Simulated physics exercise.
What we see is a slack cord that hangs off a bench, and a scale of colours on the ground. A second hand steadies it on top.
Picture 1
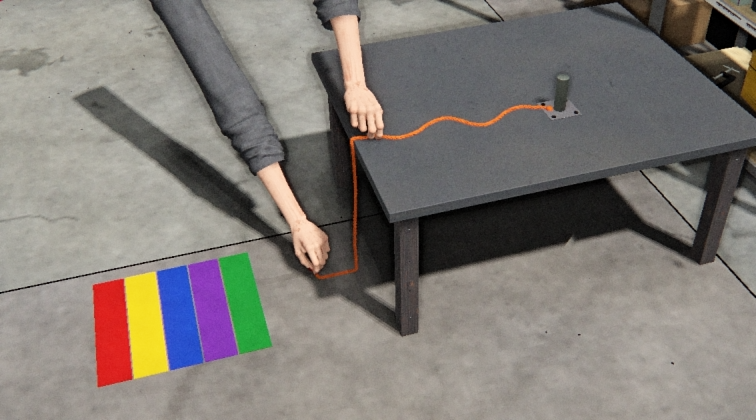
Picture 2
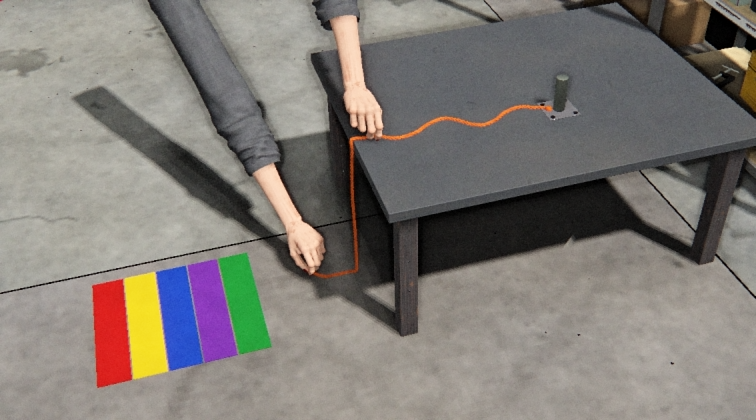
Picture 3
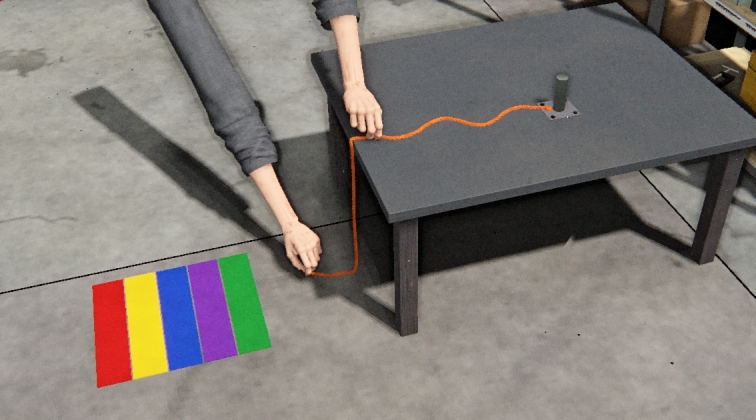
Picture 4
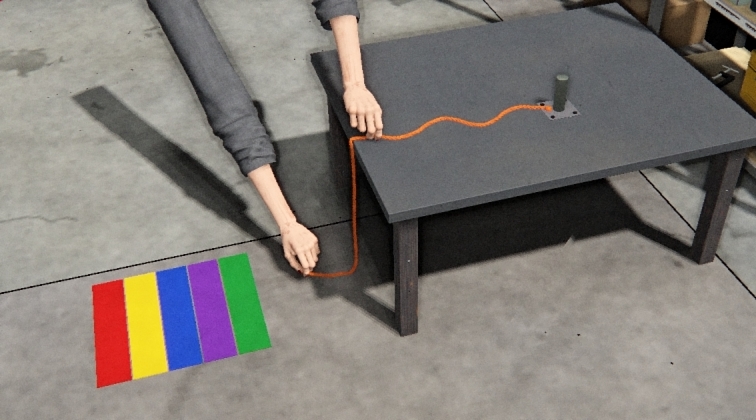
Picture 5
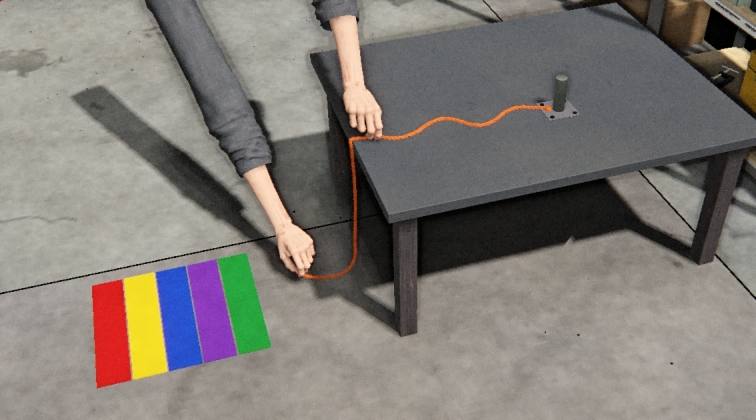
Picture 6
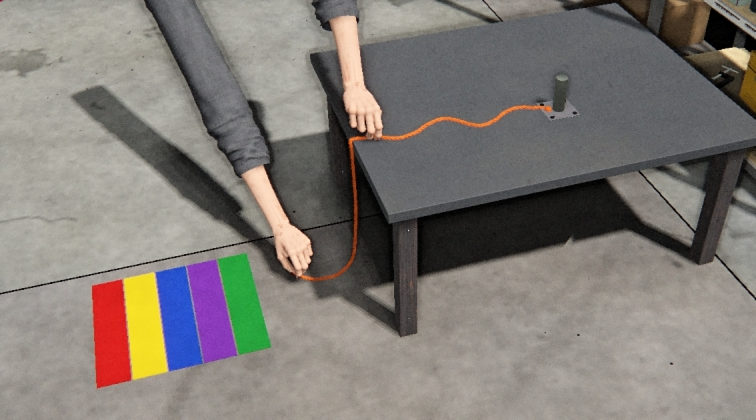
An orange cord runs in gentle waves from a short upright post across a dark table, then hangs over its left edge to a hand near the ground. Seen from above at an angle, the concrete floor at left bears red, yellow, blue, purple and green stripes. One hand stays at the table edge while the lower hand draws the cord's end slightly left, the camera still.
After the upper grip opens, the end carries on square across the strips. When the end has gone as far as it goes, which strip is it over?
It is over the blue strip.
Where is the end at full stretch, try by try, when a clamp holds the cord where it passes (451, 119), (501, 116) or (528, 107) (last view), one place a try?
About (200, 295), (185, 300) and (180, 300).
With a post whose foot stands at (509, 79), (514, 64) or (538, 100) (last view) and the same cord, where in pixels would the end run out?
Try by try: (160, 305), (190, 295) and (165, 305).
Soon after, end near (248, 285); over green.
Then, end near (204, 294); over purple.
At full stretch, end near (178, 300); over blue. It gets as far as the blue strip.
